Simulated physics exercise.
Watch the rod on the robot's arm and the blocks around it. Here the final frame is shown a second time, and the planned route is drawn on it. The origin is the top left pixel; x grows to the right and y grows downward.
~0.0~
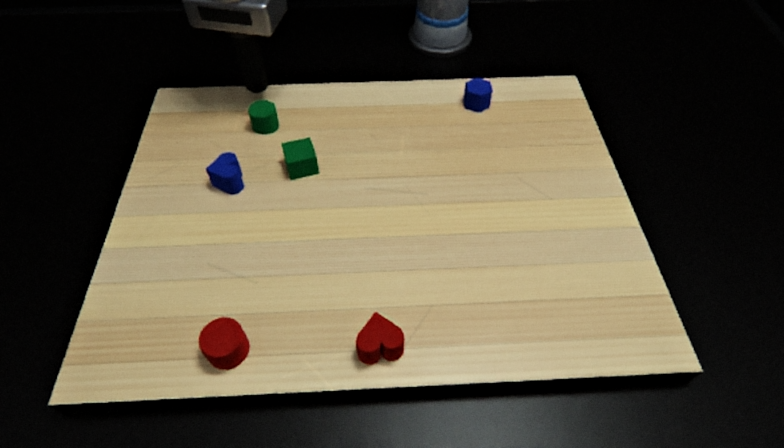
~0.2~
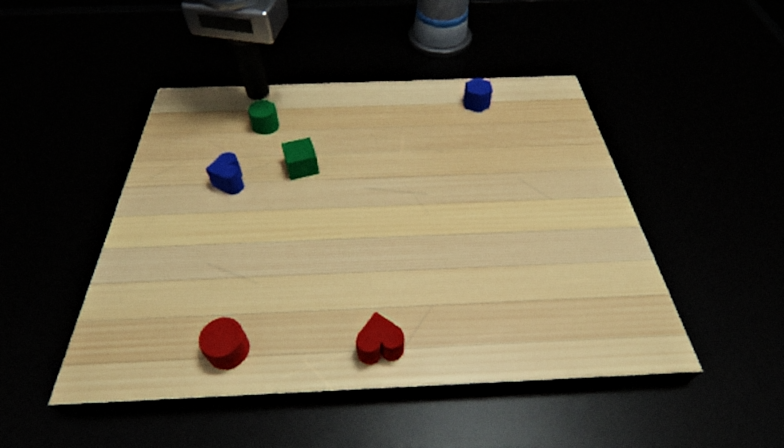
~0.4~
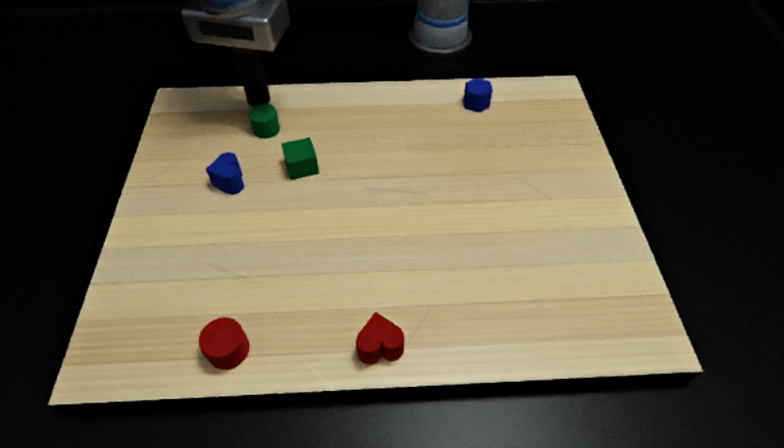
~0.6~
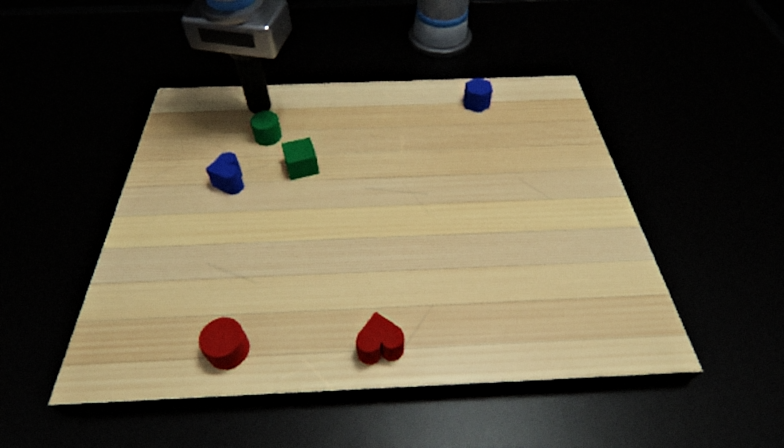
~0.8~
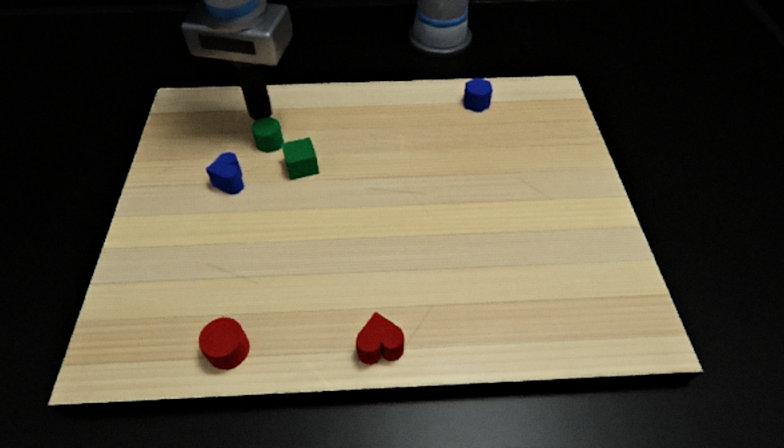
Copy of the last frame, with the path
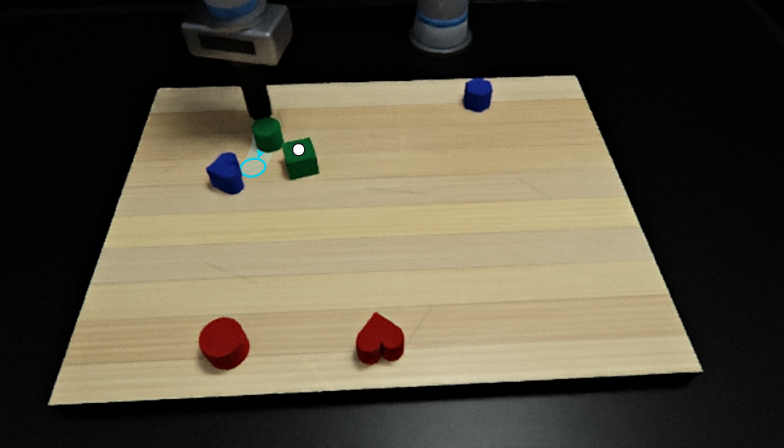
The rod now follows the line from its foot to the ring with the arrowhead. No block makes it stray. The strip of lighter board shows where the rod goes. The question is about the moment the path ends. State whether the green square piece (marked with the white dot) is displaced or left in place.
Gets moved.
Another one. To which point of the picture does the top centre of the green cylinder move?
In the picture, that point is around (269, 161).
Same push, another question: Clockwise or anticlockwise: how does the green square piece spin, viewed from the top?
Viewed from above, counterclockwise.
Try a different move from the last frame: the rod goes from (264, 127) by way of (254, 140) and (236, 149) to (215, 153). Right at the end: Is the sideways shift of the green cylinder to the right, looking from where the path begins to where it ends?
In short: No.
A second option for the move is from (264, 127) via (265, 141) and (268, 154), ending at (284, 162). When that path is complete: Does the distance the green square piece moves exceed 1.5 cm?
Yes
Drawn move, from (264, 127) via (263, 147), ending at (253, 167); the dot is on the green square piece.
The first path, step by step. Halfway along, rod at (259, 134); green cylinder at (269, 145); green square piece at (302, 152), turned 15° anticlockwise.
At the end, rod at (249, 155); blue heart still; green cylinder at (269, 161); green square piece at (305, 155), turned 30° anticlockwise.
